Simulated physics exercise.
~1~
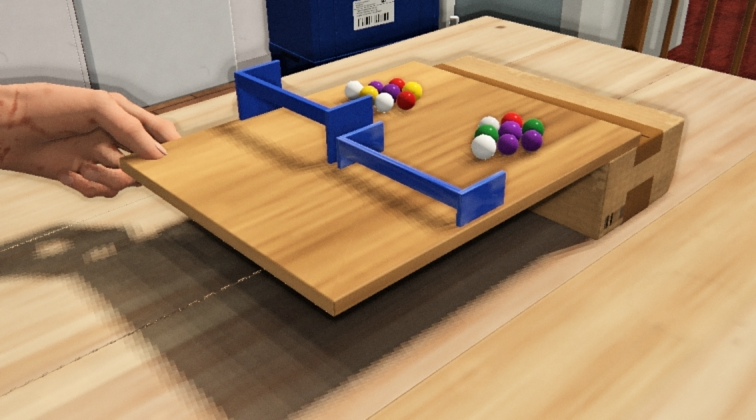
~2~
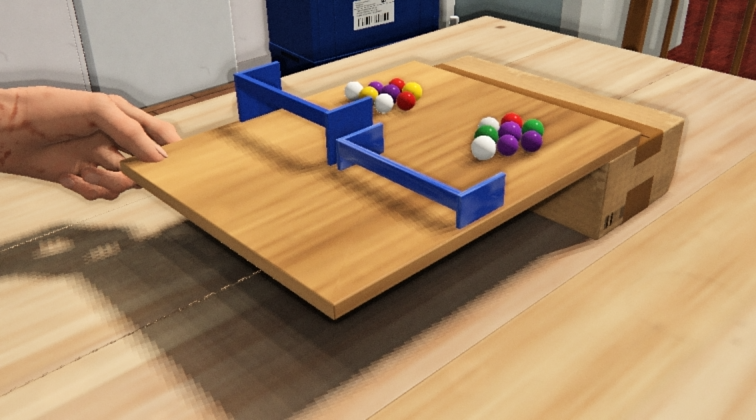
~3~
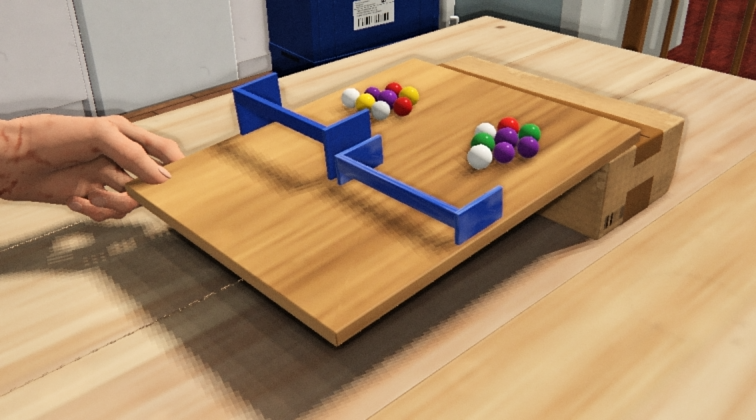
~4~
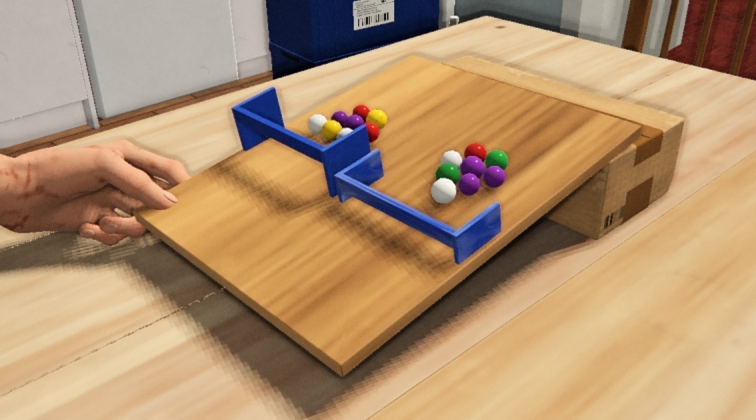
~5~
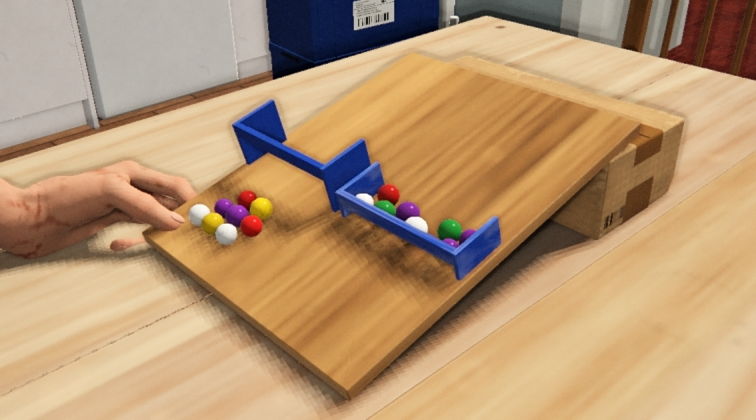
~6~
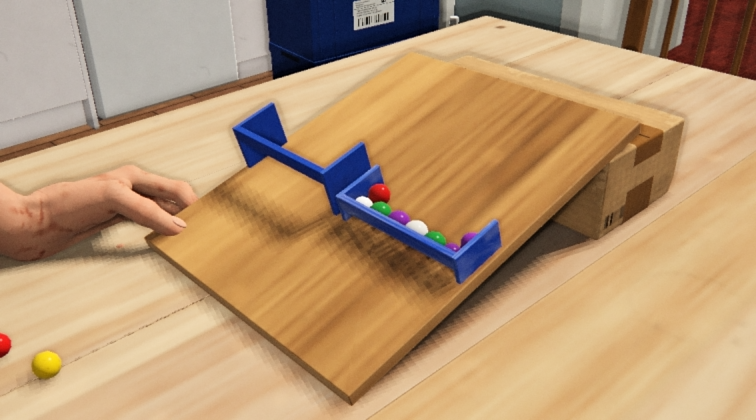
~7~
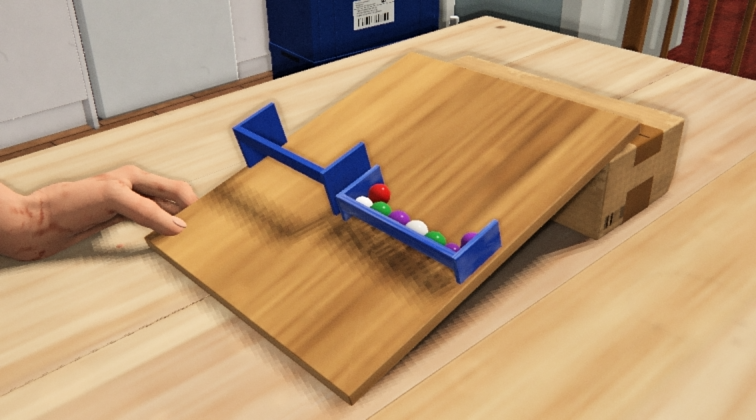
In this clip, a hand lowers one end of a wooden board propped on a cardboard box, and two groups of colorful balls roll down it; the far group passes beneath its blue barrier and off the board, while the near group stays caught behind its own.
